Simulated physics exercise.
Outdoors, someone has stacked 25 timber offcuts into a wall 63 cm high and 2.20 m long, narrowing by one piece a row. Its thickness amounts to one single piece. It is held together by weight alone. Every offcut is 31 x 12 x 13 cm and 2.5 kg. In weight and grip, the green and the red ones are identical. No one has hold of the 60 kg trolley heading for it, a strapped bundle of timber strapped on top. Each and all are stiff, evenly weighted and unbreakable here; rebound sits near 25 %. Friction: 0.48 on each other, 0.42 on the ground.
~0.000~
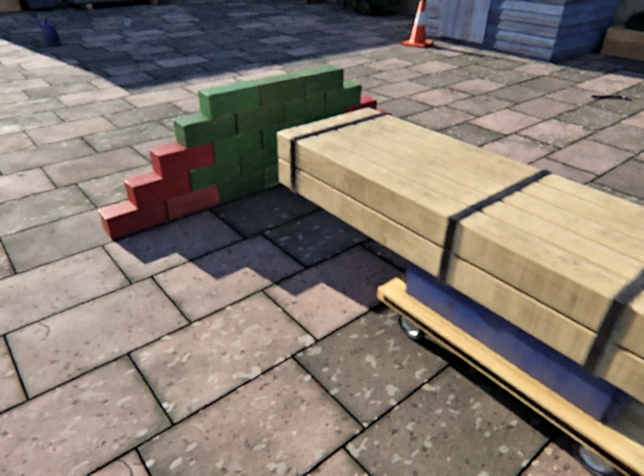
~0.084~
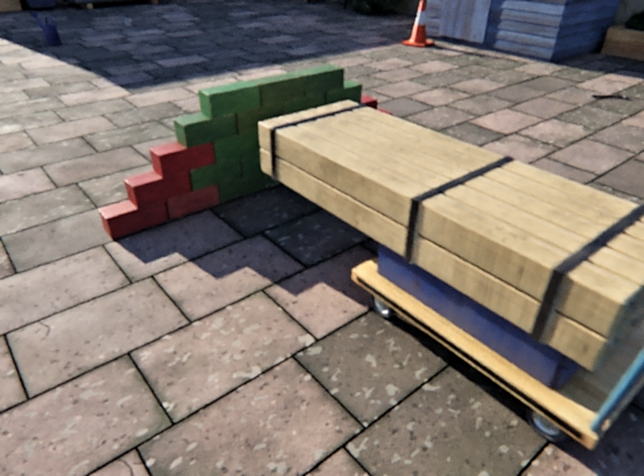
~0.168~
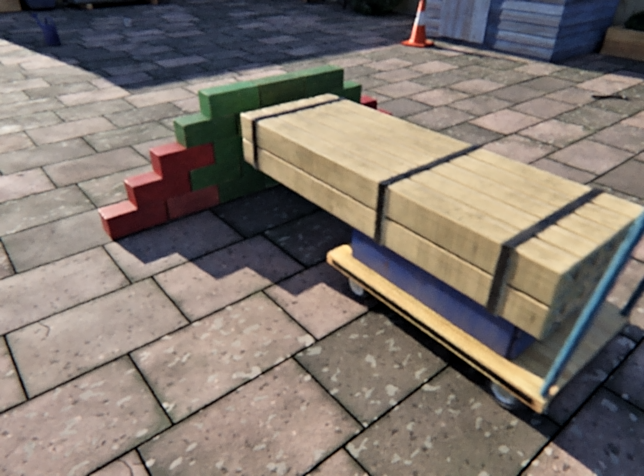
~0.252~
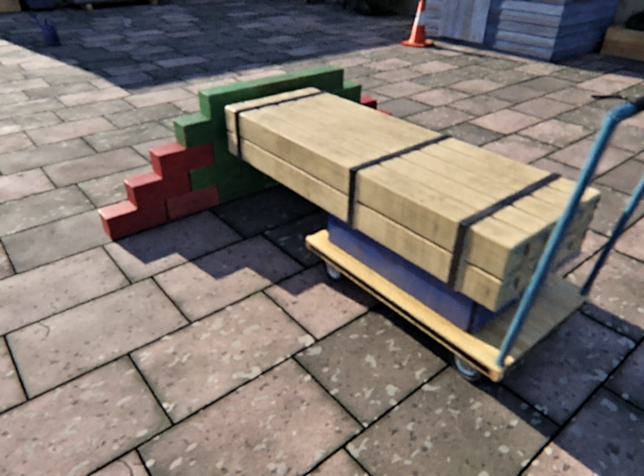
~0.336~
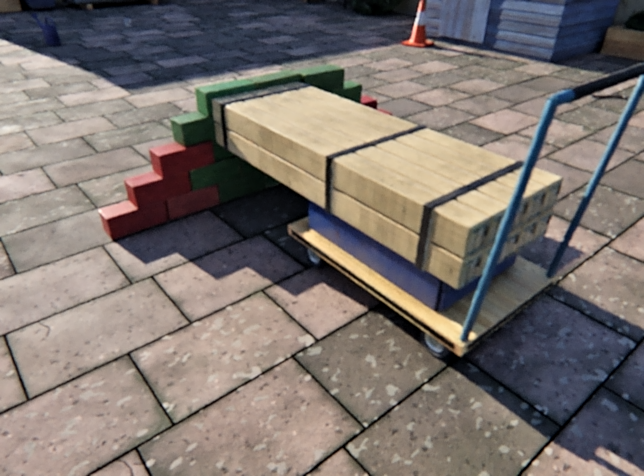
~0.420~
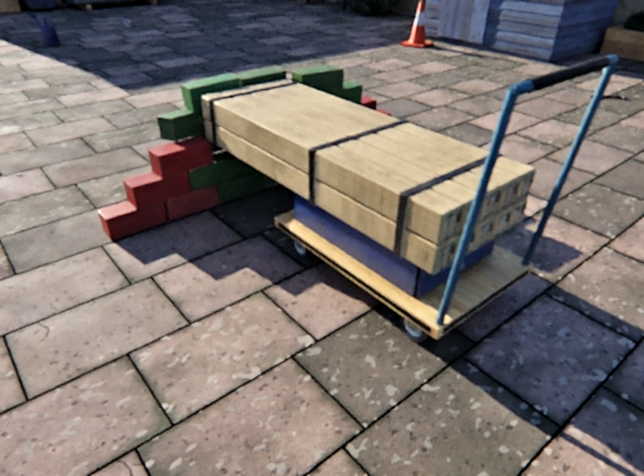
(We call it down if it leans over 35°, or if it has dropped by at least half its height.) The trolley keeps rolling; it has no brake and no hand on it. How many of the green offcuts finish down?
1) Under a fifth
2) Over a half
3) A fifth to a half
(2) Over a half.
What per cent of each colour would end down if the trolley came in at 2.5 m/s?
The red would finish 10 in a hundred down, the green 80 in a hundred.
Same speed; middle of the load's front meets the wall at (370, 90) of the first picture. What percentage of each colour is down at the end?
Down at the end: Red 20 percent, green 40 percent.
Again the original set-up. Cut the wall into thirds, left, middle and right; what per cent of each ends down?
Left third 50 per cent, middle 60 per cent, right 0 per cent.
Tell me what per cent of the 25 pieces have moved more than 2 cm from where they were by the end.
I make it 65 per cent.
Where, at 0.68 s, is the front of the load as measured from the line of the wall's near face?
Reading: Approx. 45 cm past the line.
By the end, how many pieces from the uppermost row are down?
That row gives 3 in all.
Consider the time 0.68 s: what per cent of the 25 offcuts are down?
By that time it is 30 percent.
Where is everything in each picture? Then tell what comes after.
In the first frame (pixels give the middle of a visible side), load (285, 152) 57 cm short of the wall; top green offcut (235, 102); top red offcut (188, 160); none has stirred.
In the second frame, load (265, 141) 42 cm short of the wall; top green offcut (236, 102).
In the third frame, load (247, 132) 26 cm short of the wall; top green offcut (235, 102).
In the fourth frame, load (231, 123) 11 cm short of the wall; top green offcut (235, 102).
In the fifth frame, load (217, 115) 30 mm into the wall's line; movement in 7 of them.
In the sixth frame, load (206, 112) 13 cm into the wall's line; top red offcut (187, 160); movement in 10 of them.
After 0.68 s, load 45 cm past the wall's line, still rolling; 7 of the 17 green offcuts down (7 of 25 in all colours); top green offcut 53° from how it stood, 30 cm lower.
After 1.14 s, load 89 cm past the wall's line, still rolling; 9 of the 17 green offcuts down (9 of 25 in all colours); top green offcut 37° from how it stood, 47 cm lower; top red offcut 6 cm from its place.
In the end (2.5 s), load 1.16 m past the wall's line, stopped; 10 of the 17 green offcuts down (11 of 25 in all colours); top green offcut 50 cm lower; top red offcut on its side. That is 59 per cent. From the last view, middles, top green offcut near (154, 108), top red offcut near (134, 185).
